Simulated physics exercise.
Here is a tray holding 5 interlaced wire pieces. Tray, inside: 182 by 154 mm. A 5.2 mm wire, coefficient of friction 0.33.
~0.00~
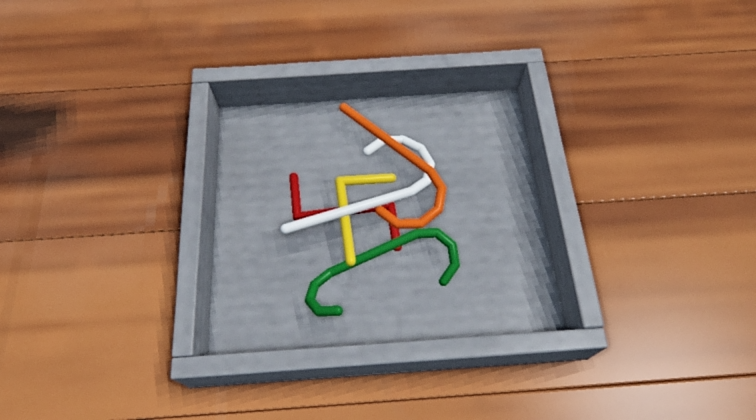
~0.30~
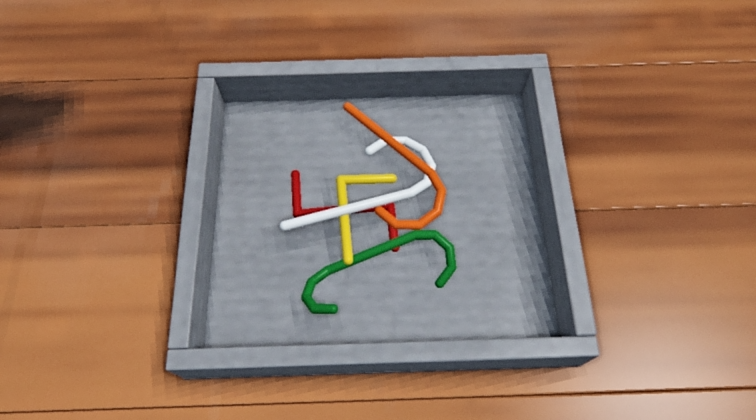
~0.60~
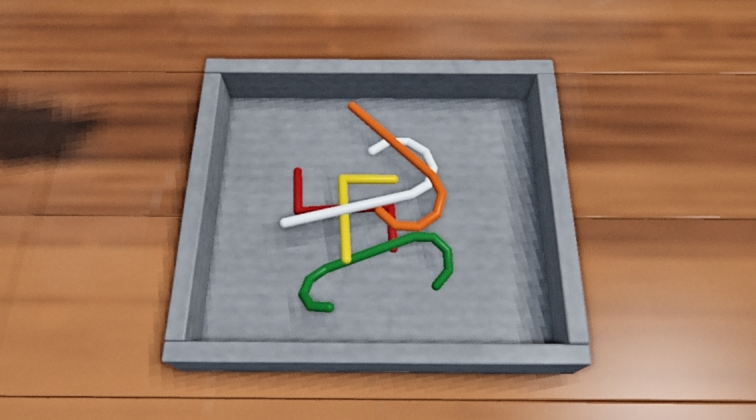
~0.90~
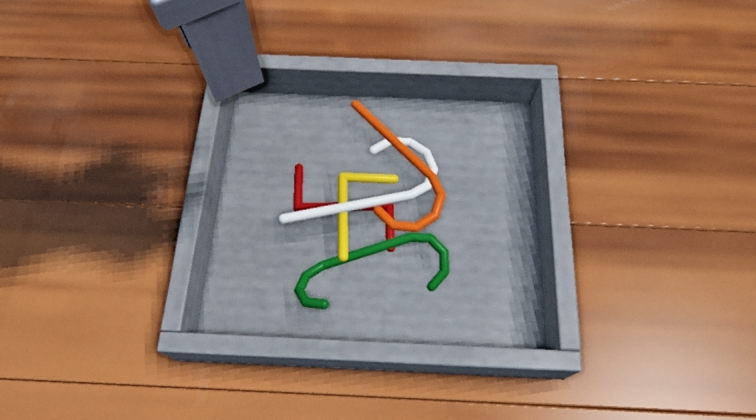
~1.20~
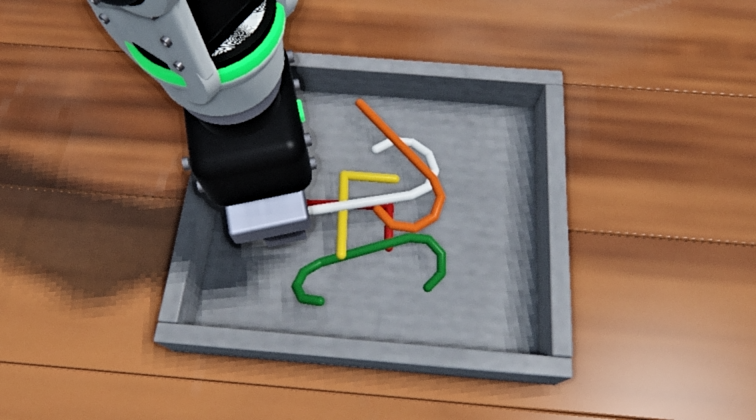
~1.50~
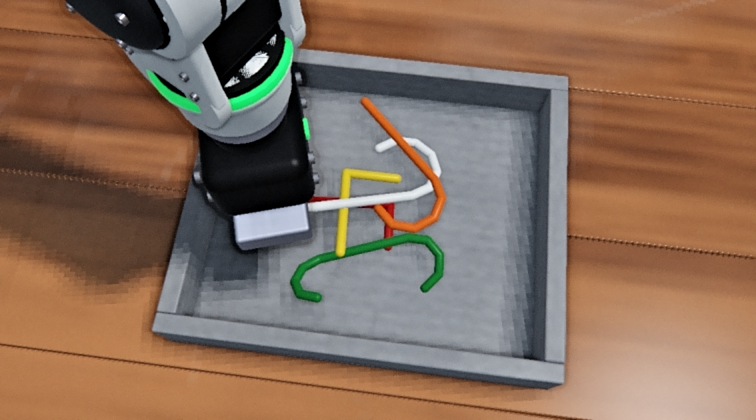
A robot arm comes down into a gray tray and grips the white hook's left end.
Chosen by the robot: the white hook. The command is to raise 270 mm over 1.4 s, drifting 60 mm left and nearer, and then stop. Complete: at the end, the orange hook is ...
... hanging in the air.
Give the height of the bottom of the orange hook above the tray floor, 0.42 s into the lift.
I'd put it near 30 mm up.
After 1.92 s, lowest point more than 20 mm over the tray floor, white hook 58 mm, orange hook 35 mm.
After 2.27 s, lowest point more than 20 mm over the tray floor, white hook 159 mm, orange hook 129 mm.
After 2.90 s, lowest point more than 20 mm over the tray floor, white hook 273 mm, orange hook 243 mm.
End, hanging white hook 273 mm, orange hook 243 mm; the other 3 are down.
